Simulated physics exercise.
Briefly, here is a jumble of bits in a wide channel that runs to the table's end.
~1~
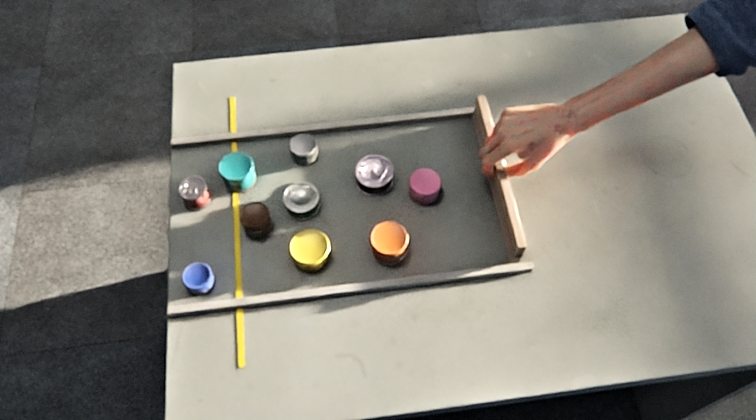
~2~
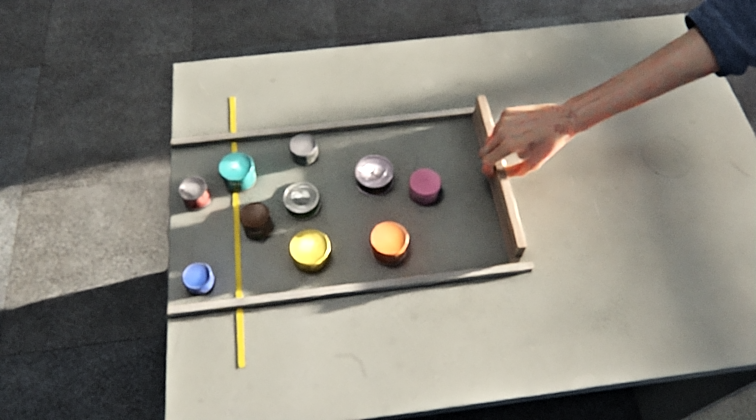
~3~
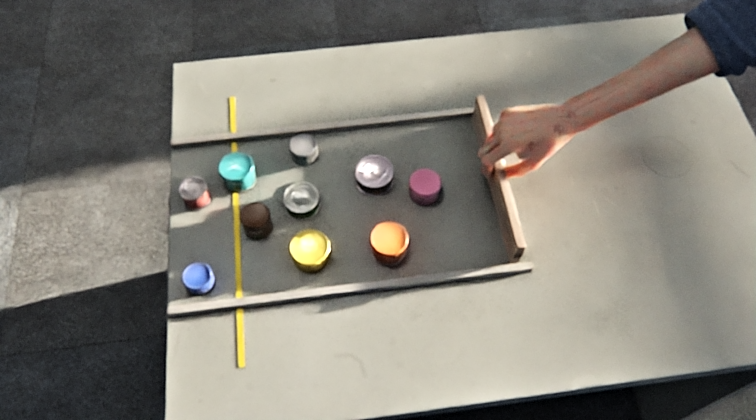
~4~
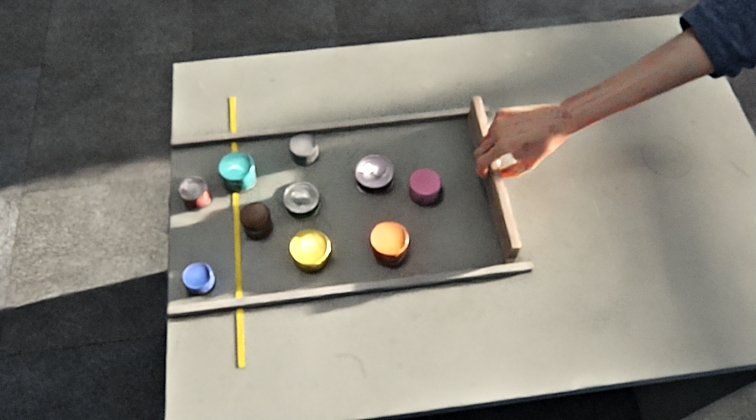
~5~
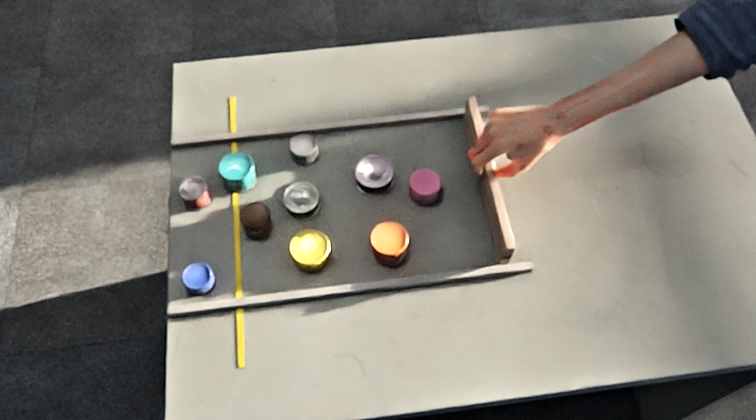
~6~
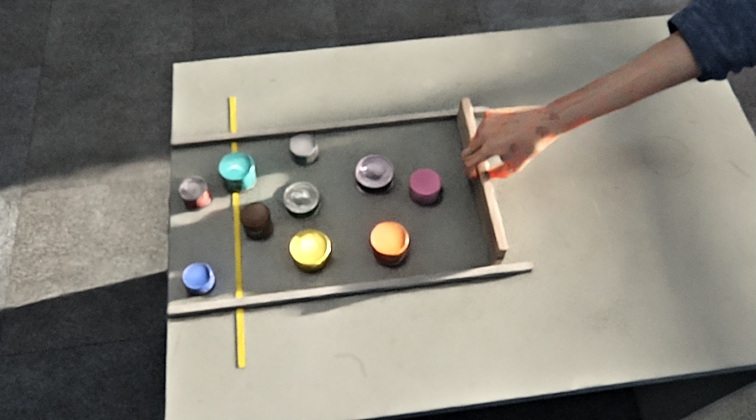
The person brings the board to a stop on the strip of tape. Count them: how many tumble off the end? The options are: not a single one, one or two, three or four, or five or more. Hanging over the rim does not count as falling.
My answer: One or two.
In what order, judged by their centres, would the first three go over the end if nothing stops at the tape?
The blue pot goes first, followed by the red tin and then the yellow tub.
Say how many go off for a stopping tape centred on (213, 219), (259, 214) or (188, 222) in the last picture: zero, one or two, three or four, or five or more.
First three to four, then none, then five or more.
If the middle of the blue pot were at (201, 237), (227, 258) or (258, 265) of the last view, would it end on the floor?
Going through the places in order, it keeps its spot, it ends up falling, and it ends up falling.
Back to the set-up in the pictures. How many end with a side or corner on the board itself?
It touches 4.
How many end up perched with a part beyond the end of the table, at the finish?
2, I think.
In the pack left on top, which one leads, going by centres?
Looks like the red tin to me.
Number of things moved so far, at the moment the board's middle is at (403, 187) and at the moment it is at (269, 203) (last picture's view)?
At first I count 2, and then 9.
Early on, none off yet; red tin at rest near (195, 193); blue pot at rest near (199, 279); turquoise tin at rest near (238, 173).
Finally, the number that fall off is one or two; lost, blue pot.
